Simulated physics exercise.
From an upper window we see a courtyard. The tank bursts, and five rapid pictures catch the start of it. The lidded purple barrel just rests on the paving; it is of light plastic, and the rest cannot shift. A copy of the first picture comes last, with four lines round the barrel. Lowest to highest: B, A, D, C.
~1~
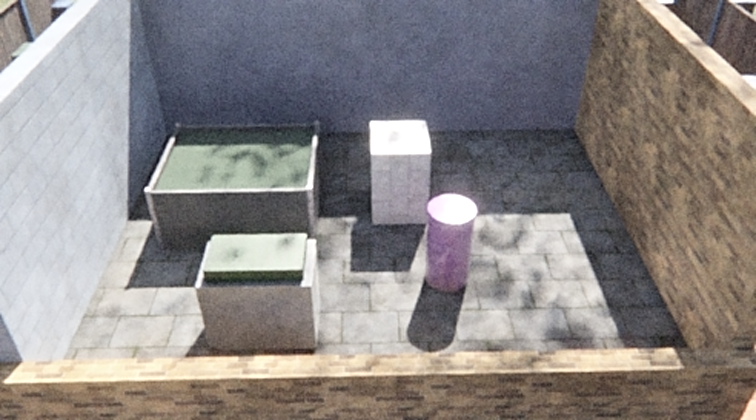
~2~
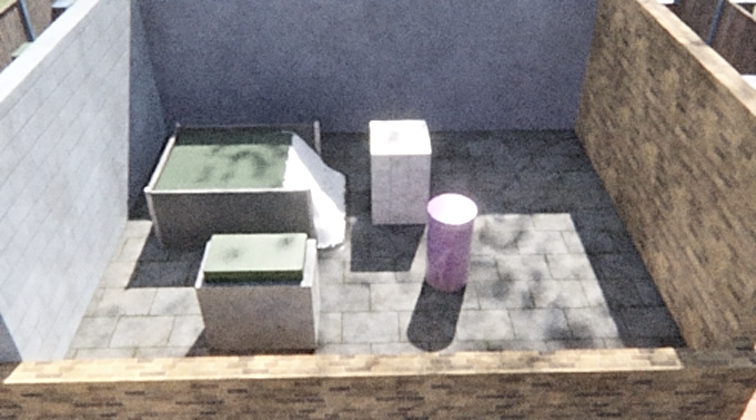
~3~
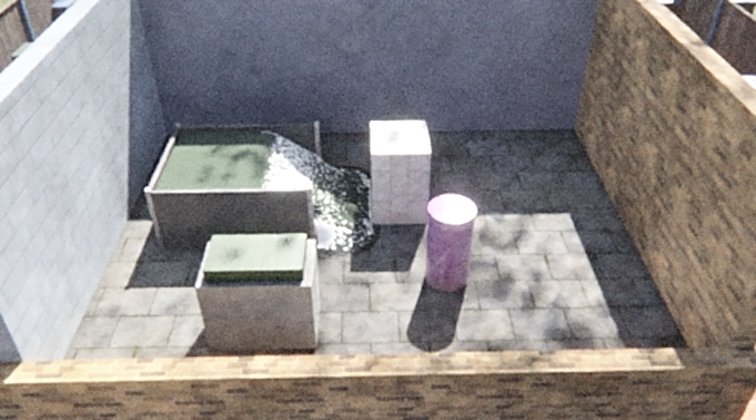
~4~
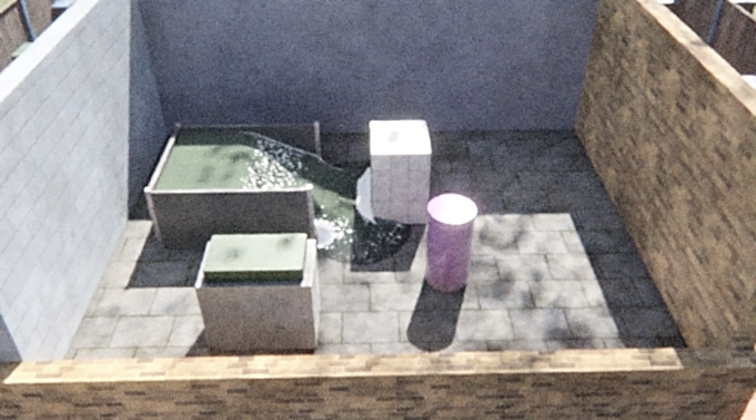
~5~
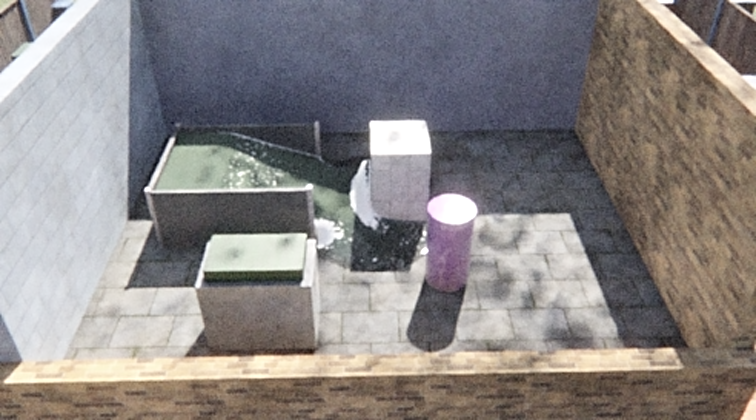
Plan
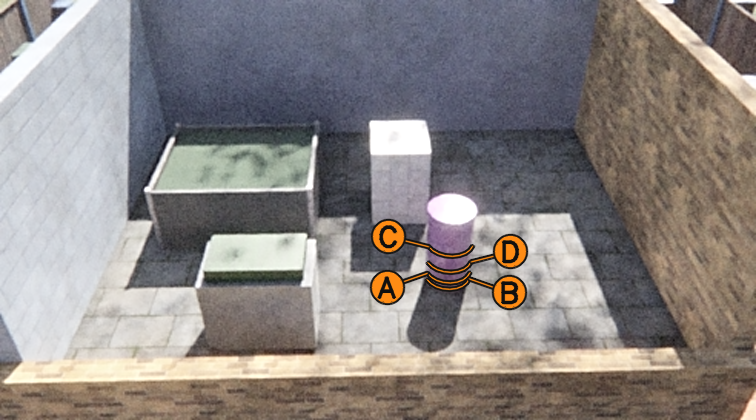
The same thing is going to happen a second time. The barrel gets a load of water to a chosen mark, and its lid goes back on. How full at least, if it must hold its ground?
Mark C.
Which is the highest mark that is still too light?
D.
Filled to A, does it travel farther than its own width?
Yes.
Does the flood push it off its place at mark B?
Yes, that goes wrong.
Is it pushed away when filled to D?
Yes.
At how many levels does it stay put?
One of the four.
On the marked copy, A at (450, 282); B at (449, 289); C at (452, 256); D at (451, 272); from the bottom up B, A, D, C.
Choosing A, it is pushed about 3 times its own width away.
Choosing B, it is pushed about 5 times its own width away.
Choosing C, it does not move.
Choosing D, it is pushed about half its own width away.
